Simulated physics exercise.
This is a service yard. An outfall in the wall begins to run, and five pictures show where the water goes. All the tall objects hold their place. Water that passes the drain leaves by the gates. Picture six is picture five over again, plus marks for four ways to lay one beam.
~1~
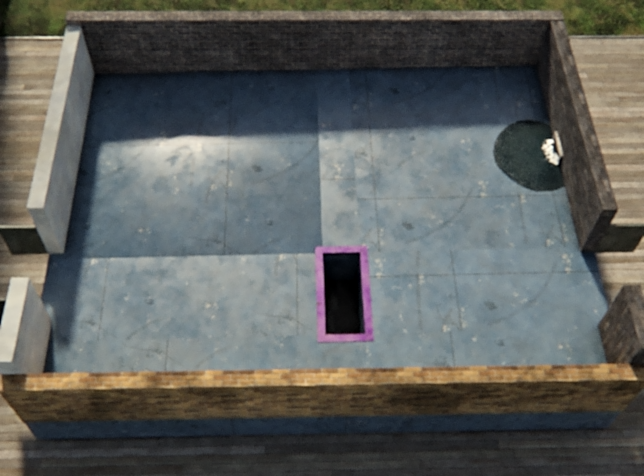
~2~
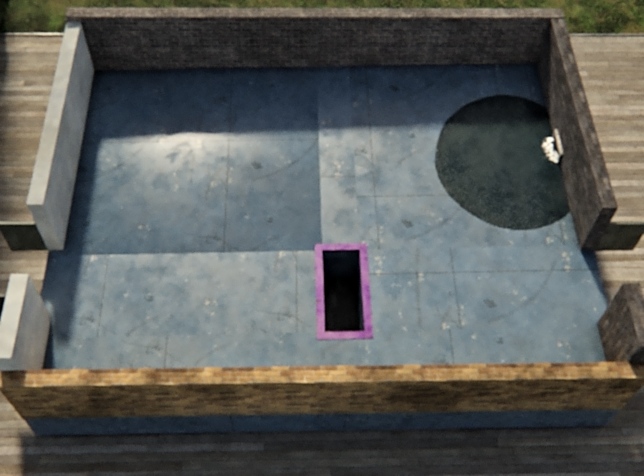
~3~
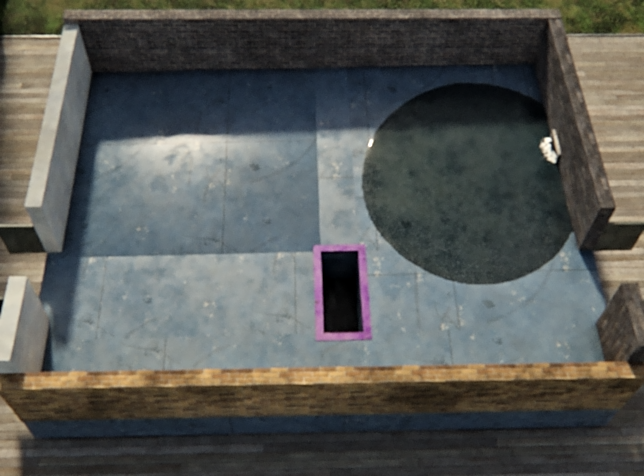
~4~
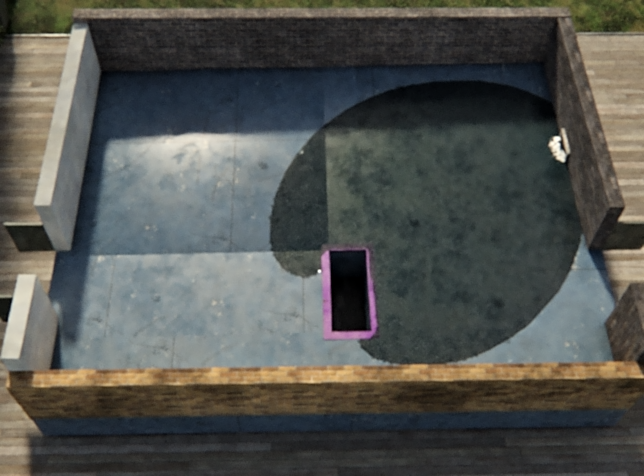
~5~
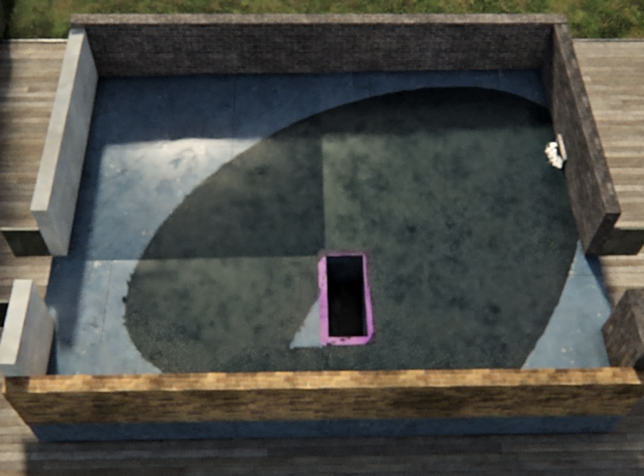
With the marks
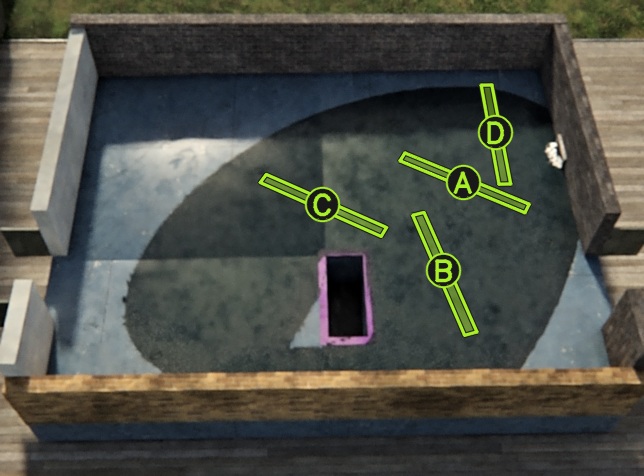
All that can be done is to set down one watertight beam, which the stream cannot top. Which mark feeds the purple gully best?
C works best here.
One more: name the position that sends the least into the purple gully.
Position A.
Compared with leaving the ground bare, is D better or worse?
Worse.
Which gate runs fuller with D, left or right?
The left gate.
In lime, A from (402, 156) to (527, 208); B from (418, 213) to (470, 333); C from (263, 178) to (383, 231); D from (504, 184) to (486, 85).
With A, about 2 % of the stream goes into the purple gully, about 95 % out by the gates.
With B, about 16 % of the stream goes into the purple gully, about 82 % out by the gates.
With C, about 30 % of the stream goes into the purple gully, about 68 % out by the gates.
With D, about 20 % of the stream goes into the purple gully, about 77 % out by the gates.
